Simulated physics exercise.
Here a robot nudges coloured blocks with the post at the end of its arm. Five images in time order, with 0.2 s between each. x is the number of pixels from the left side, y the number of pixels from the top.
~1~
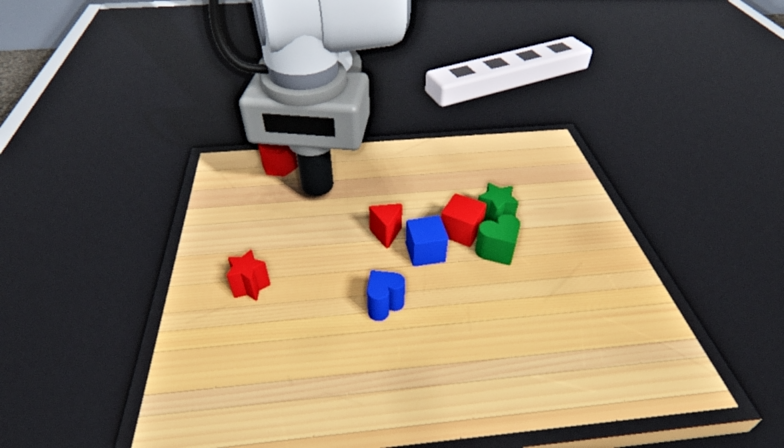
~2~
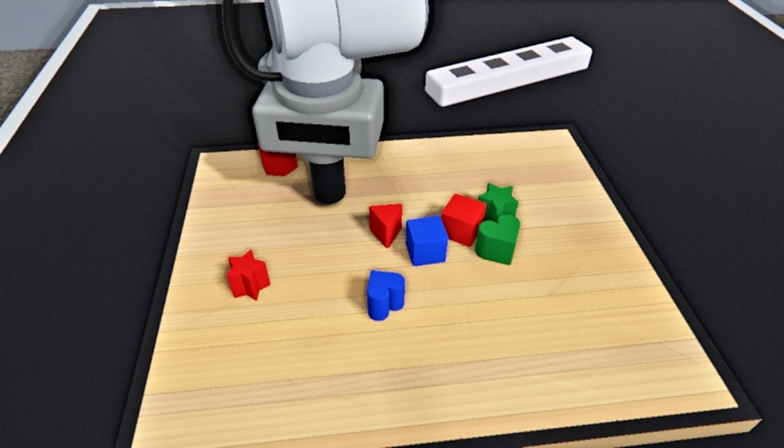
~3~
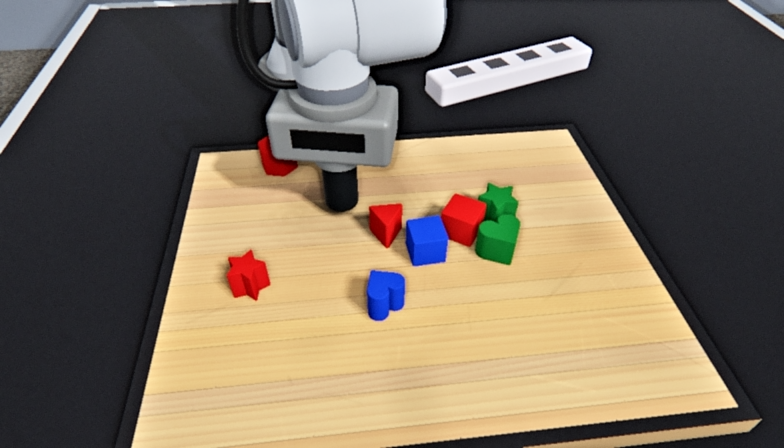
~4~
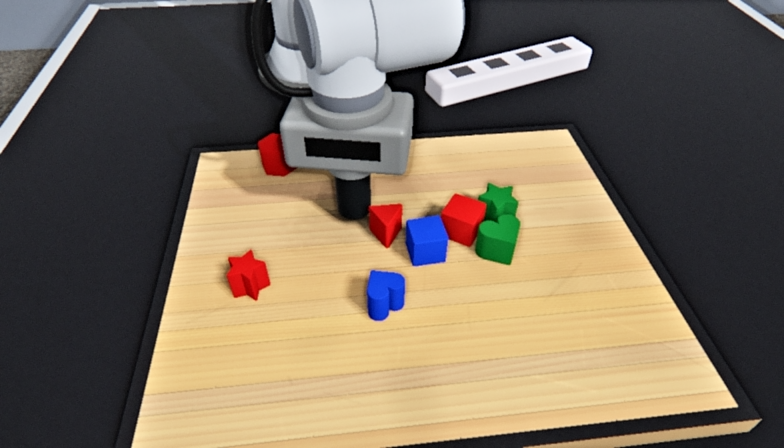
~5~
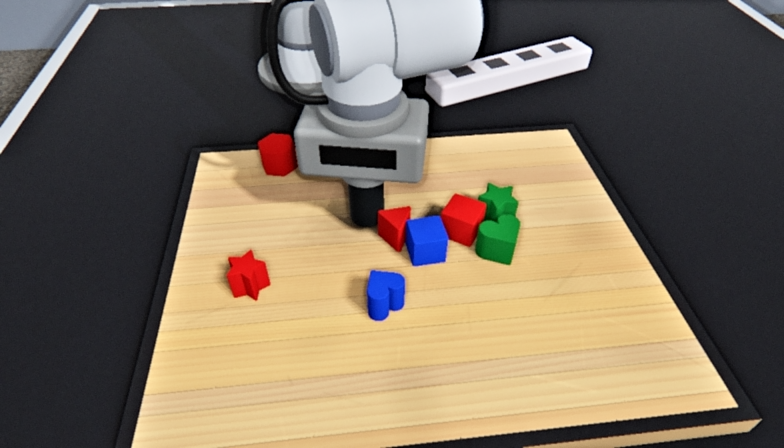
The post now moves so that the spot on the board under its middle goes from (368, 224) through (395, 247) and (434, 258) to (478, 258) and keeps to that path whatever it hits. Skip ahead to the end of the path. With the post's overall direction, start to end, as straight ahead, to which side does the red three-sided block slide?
It gets pushed right.
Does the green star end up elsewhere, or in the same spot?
It is untouched.
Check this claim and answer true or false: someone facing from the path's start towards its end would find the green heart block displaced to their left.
That is true.
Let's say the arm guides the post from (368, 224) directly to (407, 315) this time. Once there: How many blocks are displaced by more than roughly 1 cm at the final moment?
When the path ends, I think you'll find three or more blocks out of place by more than 1 cm.
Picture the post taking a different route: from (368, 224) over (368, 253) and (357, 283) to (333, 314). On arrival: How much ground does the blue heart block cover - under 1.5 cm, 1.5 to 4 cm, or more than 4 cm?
It ends under 1.5 cm away.
On the path given first. One third of the way, post at (396, 240); red three-sided block at (427, 232), turned 35° anticlockwise; blue square block at (461, 238).
Two thirds of the way, post at (435, 250); red three-sided block at (463, 248), turned 45° anticlockwise; blue square block at (492, 244), turned 15° anticlockwise; green heart block at (522, 225), turned 20° anticlockwise.
At the end, post at (479, 251); red three-sided block at (497, 258), turned 25° anticlockwise; blue square block at (526, 250); red square block still; green star still; green heart block at (544, 223), turned 70° anticlockwise.
